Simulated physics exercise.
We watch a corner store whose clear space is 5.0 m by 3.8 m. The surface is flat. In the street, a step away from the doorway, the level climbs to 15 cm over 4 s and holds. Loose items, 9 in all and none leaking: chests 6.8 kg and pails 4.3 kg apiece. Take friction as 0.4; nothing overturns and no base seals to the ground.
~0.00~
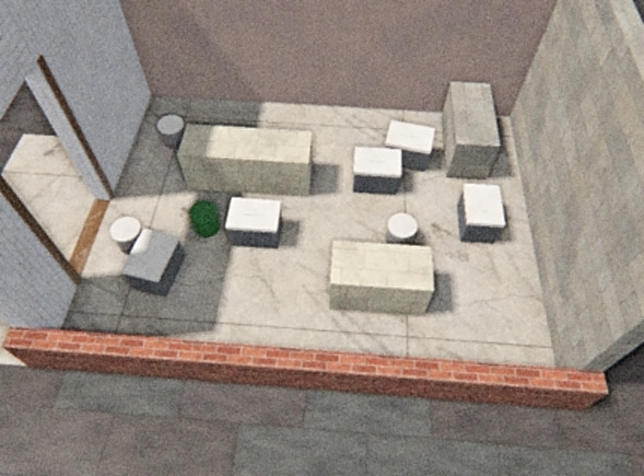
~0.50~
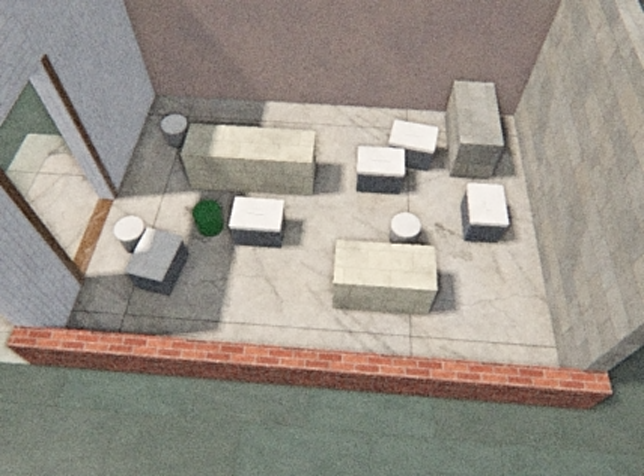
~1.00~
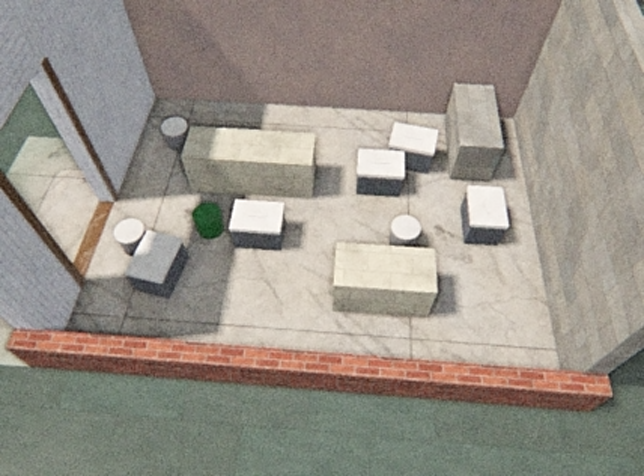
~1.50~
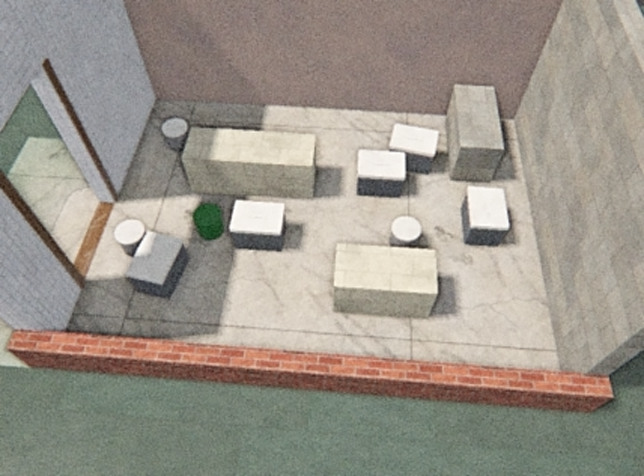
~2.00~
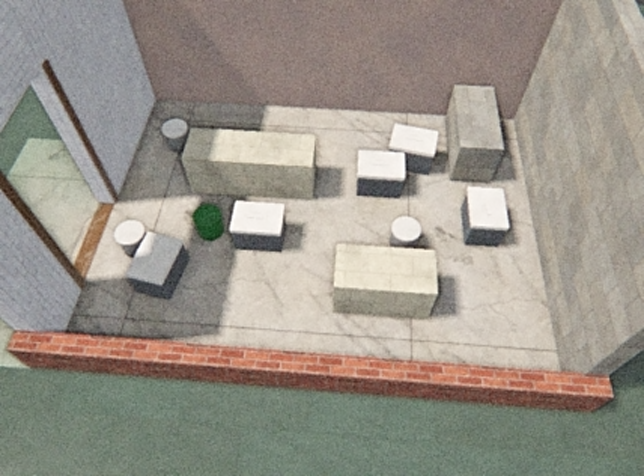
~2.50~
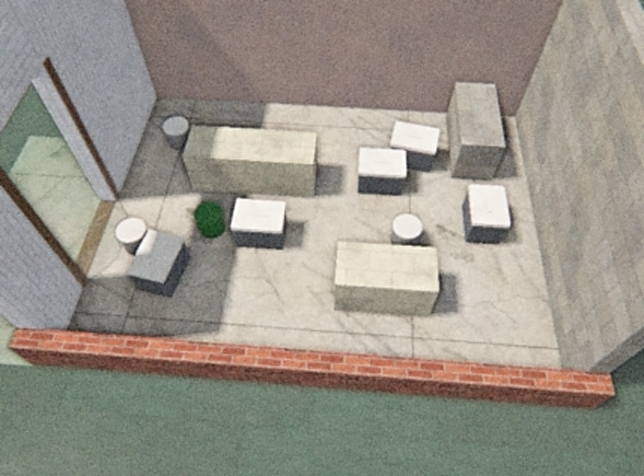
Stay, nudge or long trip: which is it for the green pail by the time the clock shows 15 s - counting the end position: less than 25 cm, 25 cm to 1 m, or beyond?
Green pail ends far away.
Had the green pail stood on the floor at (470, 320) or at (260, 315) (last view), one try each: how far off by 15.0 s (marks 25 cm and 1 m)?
In that order: It travels far; it gets carried off.
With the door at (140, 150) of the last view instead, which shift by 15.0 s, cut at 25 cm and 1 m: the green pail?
In that case the green pail barely shifts.
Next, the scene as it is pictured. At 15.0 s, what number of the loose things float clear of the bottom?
At that moment 8.
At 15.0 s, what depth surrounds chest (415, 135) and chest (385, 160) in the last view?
Roughly 5 and 4 cm.
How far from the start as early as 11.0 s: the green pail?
About 300 cm.
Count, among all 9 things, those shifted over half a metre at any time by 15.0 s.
That makes 8.
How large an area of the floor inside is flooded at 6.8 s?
Some 10.0 m2.
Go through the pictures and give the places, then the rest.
The green pail at (203, 212), on the bottom; 0.0 m2 under water; 0 of 9 have shifted, in the first picture.
The green pail at (206, 211) rests on the ground; water covers 0.0 m2; 0 of 9 have shifted, in the second picture.
The green pail at (206, 214) rests on the ground; 0.0 m2 under water; 0 of 9 have shifted, in the third picture.
The green pail at (207, 215) rests on the ground; water covers 0.0 m2; 0 of 9 have shifted, in the fourth picture.
The green pail at (207, 215) rests on the ground; 0.0 m2 under water; 0 of 9 have shifted, in the fifth picture.
The green pail at (208, 213), on the bottom; water covers 0.2 m2; 0 of 9 have shifted, in the sixth picture.
After 3.5 s the green pail is near (208, 213), 0.0 m from its start, aground; 0 afloat.
After 6.8 s the green pail is near (340, 197), 1.5 m from its start, aground; 2 afloat.
After 11.0 s the green pail is near (471, 175), 3.1 m from its start, afloat; 5 afloat.
After 15.0 s the green pail is near (488, 186), 3.2 m from its start, afloat; 8 afloat.
